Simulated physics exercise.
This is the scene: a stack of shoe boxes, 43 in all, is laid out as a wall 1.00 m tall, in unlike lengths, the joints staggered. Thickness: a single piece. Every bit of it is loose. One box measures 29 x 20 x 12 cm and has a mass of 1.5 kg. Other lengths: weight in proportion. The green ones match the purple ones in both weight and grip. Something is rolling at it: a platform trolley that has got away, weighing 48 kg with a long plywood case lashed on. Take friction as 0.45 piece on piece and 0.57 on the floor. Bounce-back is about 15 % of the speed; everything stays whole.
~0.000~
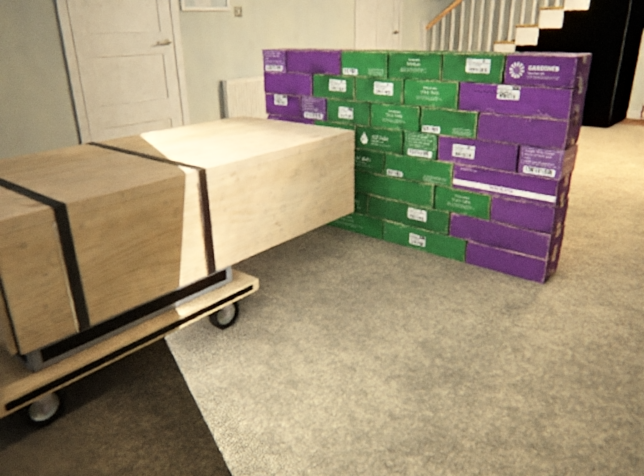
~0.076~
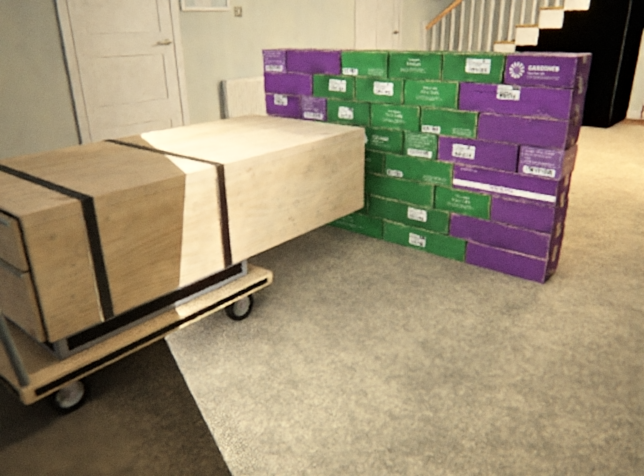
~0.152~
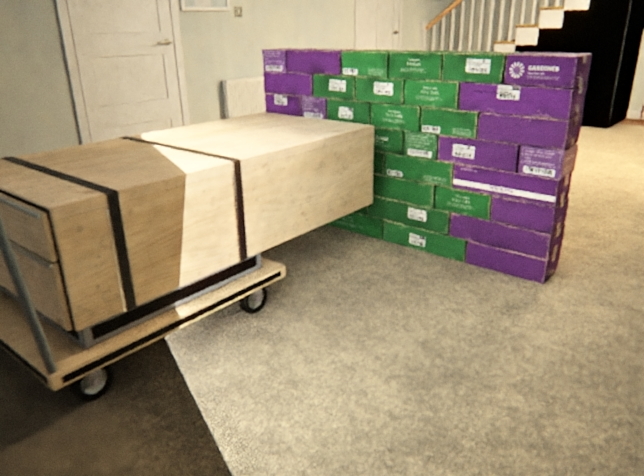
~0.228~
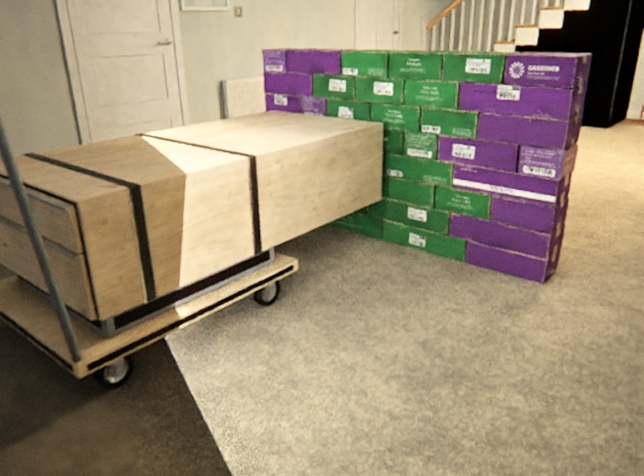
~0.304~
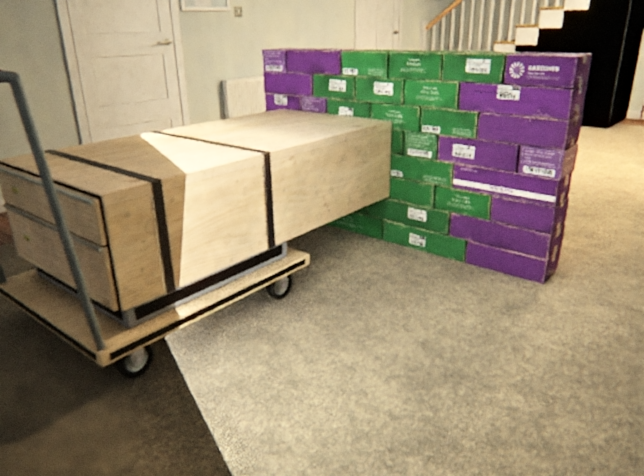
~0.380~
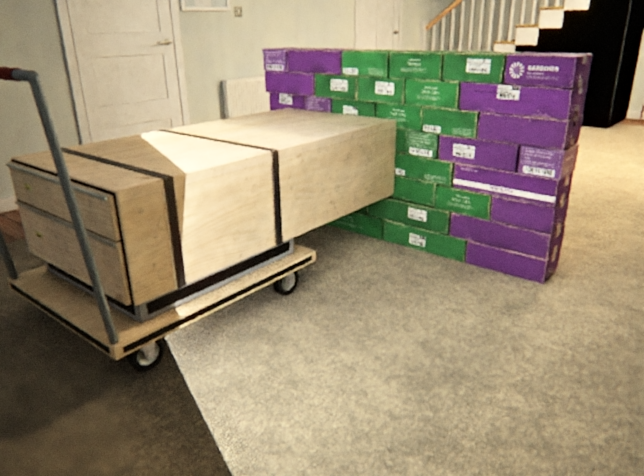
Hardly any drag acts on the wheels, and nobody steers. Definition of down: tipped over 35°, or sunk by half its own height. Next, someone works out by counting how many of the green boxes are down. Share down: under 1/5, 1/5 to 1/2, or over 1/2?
Under 1/5.
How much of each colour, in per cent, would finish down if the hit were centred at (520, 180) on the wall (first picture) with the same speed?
That would leave purple at 0 % and green at 0 %.
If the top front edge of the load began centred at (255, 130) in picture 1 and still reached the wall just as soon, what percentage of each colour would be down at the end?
Purple 70%, green 80%.
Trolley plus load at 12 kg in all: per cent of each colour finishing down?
Purple 0, green 0 %.
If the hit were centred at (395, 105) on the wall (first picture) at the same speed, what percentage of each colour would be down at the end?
You'd end up with purple at 60 and green at 90 percent down.
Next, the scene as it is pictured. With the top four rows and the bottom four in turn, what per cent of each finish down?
Top share 0 per cent; bottom share 0 per cent.
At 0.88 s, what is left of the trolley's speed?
Close to 0.1 m/s at that moment.
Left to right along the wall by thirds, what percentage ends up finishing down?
Going left to right, I get 0, 0 and 0 percent.
By 0.46 s, load 7 cm past the wall's line, still rolling; none of the 21 green boxes down (0 of 43 in all colours); top green box moved 22 mm; top purple box moved 25 mm.
By 0.88 s, load 8 cm past the wall's line, still rolling; none of the 21 green boxes down (0 of 43 in all colours); top green box moved 42 mm; top purple box moved 53 mm.
When it is over (1.5 s), load 45 mm past the wall's line, stopped; none of the 21 green boxes down (0 of 43 in all colours); top green box moved 21 mm; top purple box moved 19 mm. That is 0 per cent. In pixels of the last frame, middles, top green box near (427, 64), top purple box near (287, 60).
